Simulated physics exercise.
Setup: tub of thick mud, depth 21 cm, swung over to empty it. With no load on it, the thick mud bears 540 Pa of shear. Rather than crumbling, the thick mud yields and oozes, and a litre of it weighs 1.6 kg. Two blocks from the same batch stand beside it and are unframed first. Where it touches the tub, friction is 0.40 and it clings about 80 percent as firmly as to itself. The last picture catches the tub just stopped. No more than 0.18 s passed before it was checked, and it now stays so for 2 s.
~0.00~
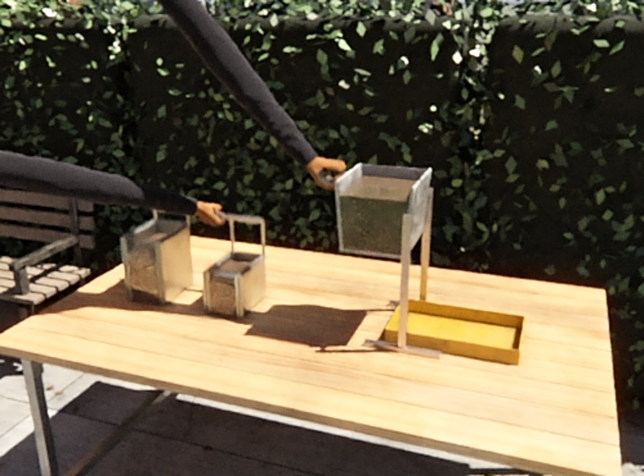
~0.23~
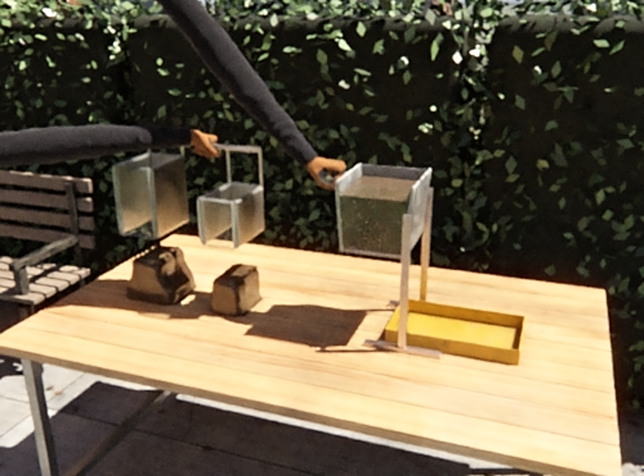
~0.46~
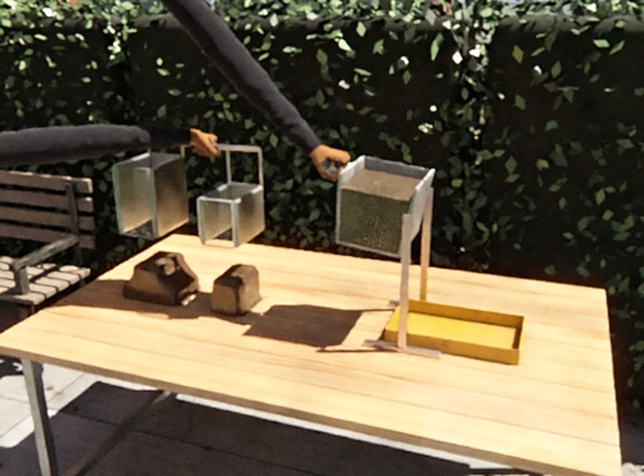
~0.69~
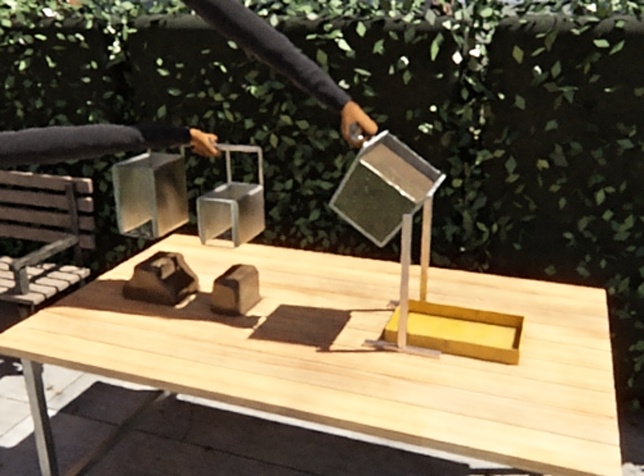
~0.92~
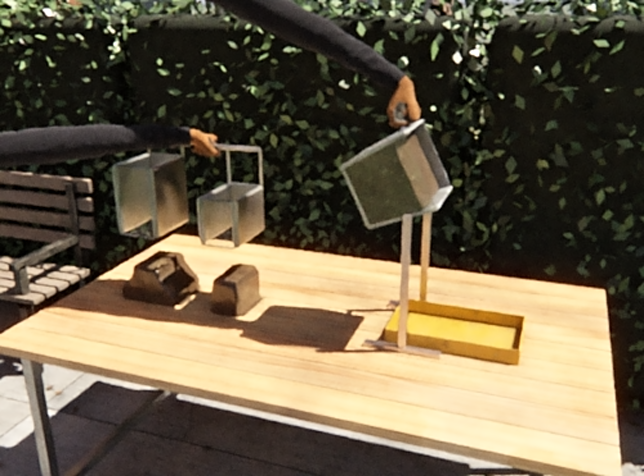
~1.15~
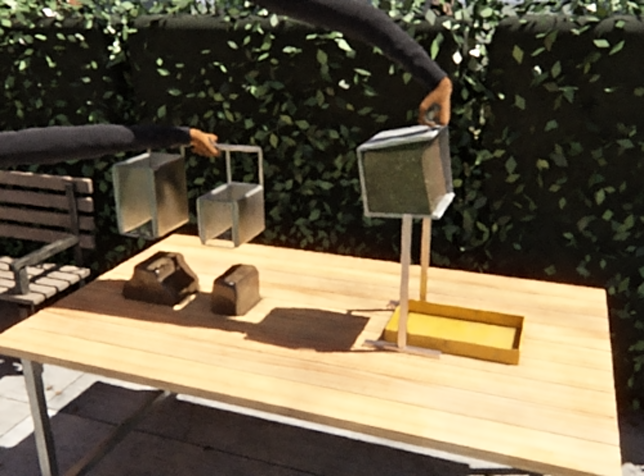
A hand lifting metal moulds off two brown mud blocks, the left one slumping, then another hand tilting a raised tub rightward.
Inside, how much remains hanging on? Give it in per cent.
Some 69 percent remains.
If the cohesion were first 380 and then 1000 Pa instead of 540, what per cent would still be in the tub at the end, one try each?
About 55 % first, about 100 % second.
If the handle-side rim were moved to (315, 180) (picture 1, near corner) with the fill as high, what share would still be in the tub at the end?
I'd put it at close to 45 per cent.
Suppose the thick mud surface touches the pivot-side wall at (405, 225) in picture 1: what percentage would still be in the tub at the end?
It would be close to 100 percent.
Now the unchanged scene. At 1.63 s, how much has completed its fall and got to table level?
About 0 per cent.
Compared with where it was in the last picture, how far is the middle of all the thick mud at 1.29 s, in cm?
Some 2 cm.
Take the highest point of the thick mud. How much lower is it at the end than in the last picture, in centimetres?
Roughly 6 cm.
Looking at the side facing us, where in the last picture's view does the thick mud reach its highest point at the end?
Roughly at pixel (394, 169).
After 1.29 s, the tub is at 82 degrees and holds 98 %.
After 1.46 s, the tub is at 82 degrees and holds 86 %.
After 1.63 s, the tub is at 82 degrees and holds 74 %.
After 1.80 s, the tub is at 82 degrees and holds 69 %.
After 3.15 s, the tub is at 82 degrees and holds 69 %.
